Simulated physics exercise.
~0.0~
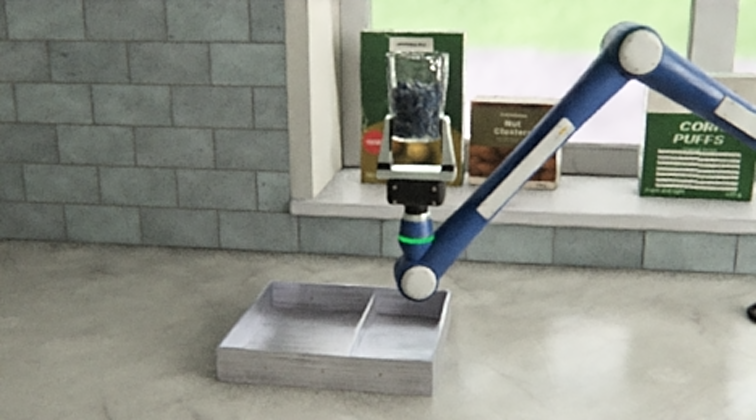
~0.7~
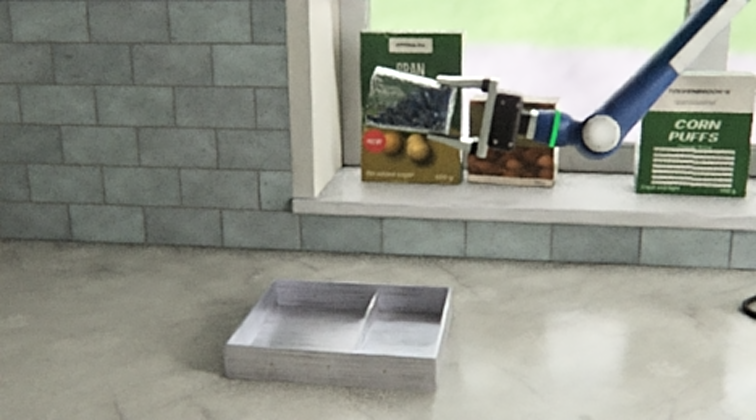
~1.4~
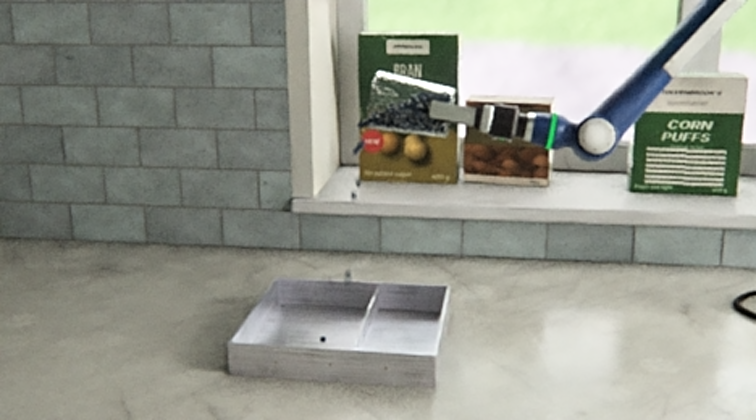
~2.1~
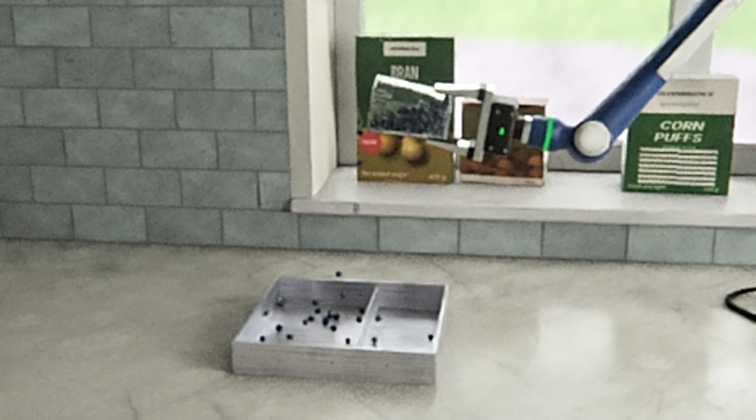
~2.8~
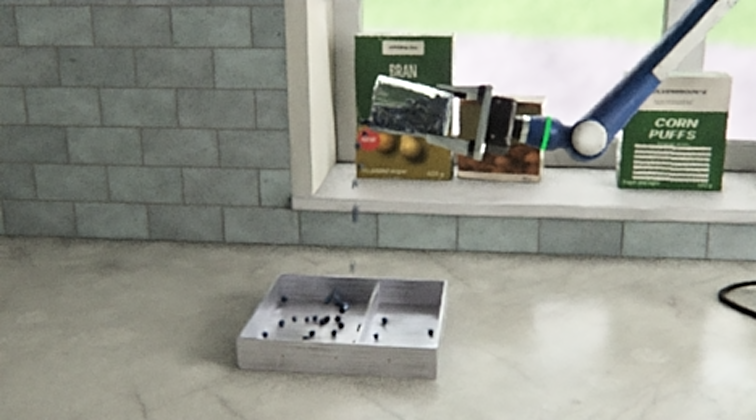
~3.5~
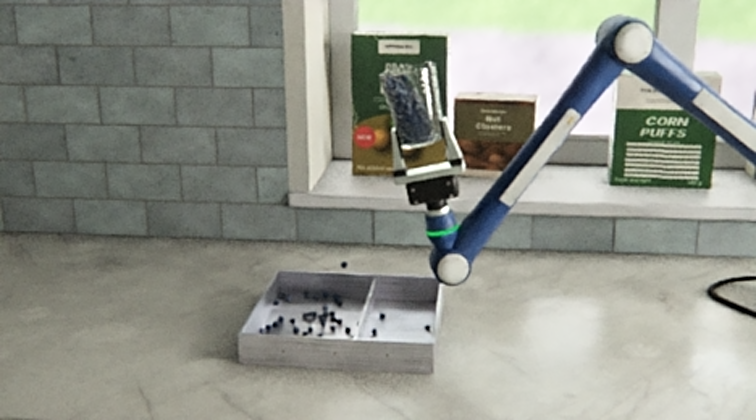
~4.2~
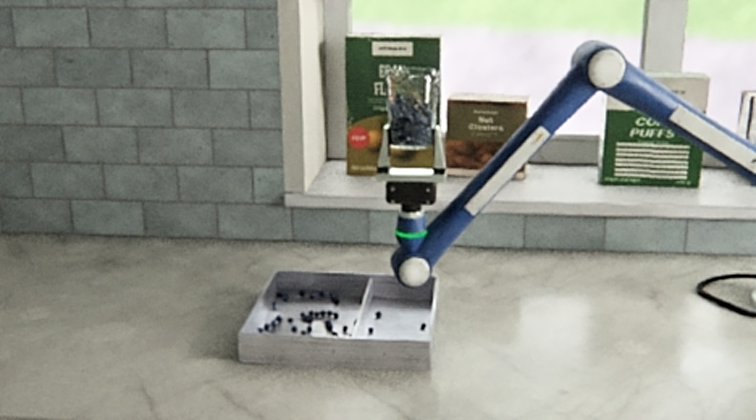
On a kitchen counter, a blue robot arm tips dark beads from a clear cup into a divided tray, then rights it.
